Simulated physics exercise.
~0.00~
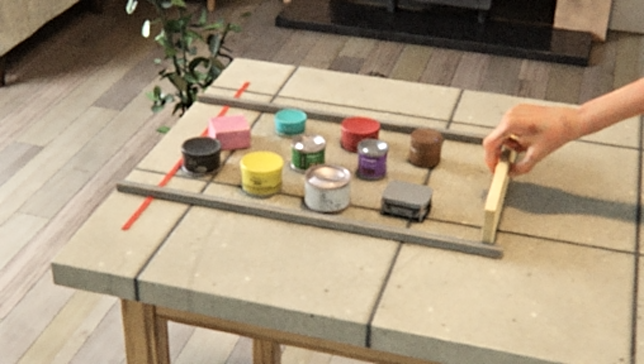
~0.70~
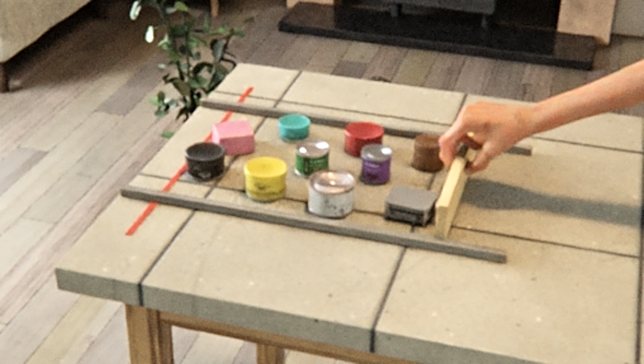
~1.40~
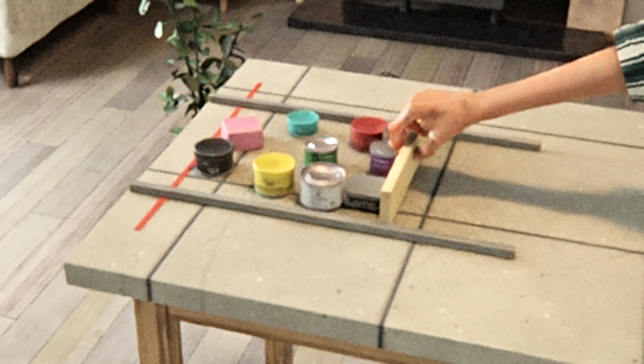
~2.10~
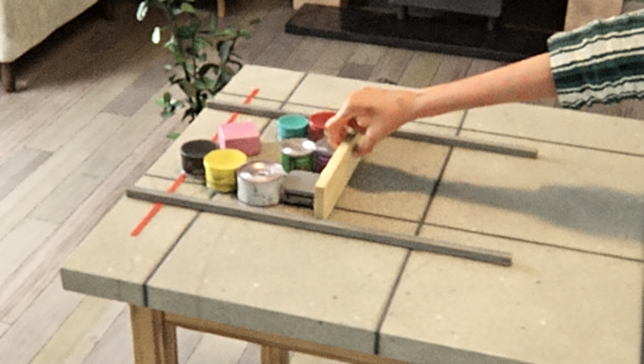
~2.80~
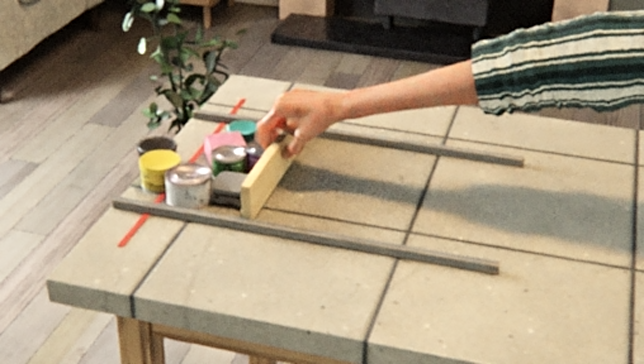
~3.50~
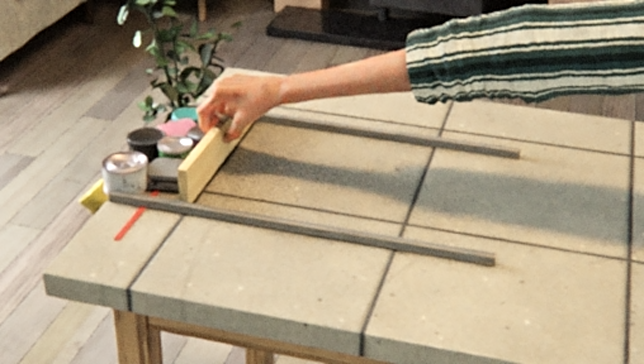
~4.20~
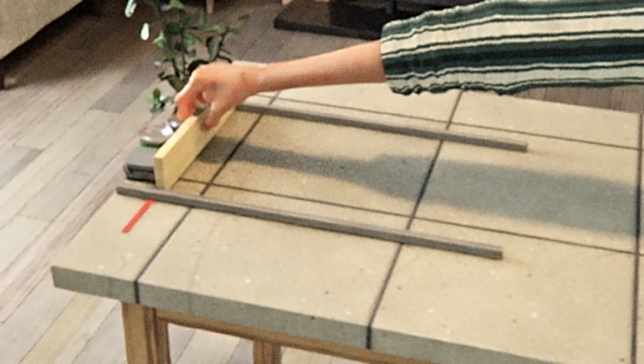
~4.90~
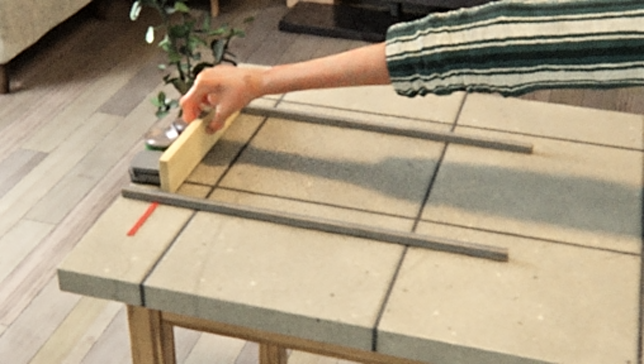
The footage shows a hand pushing an upright wooden board leftward between two rails on a table, gathering small pots, tins and a pink block and driving them past a red tape line until most drop off the edge, the board stopping with a grey item still beside it.
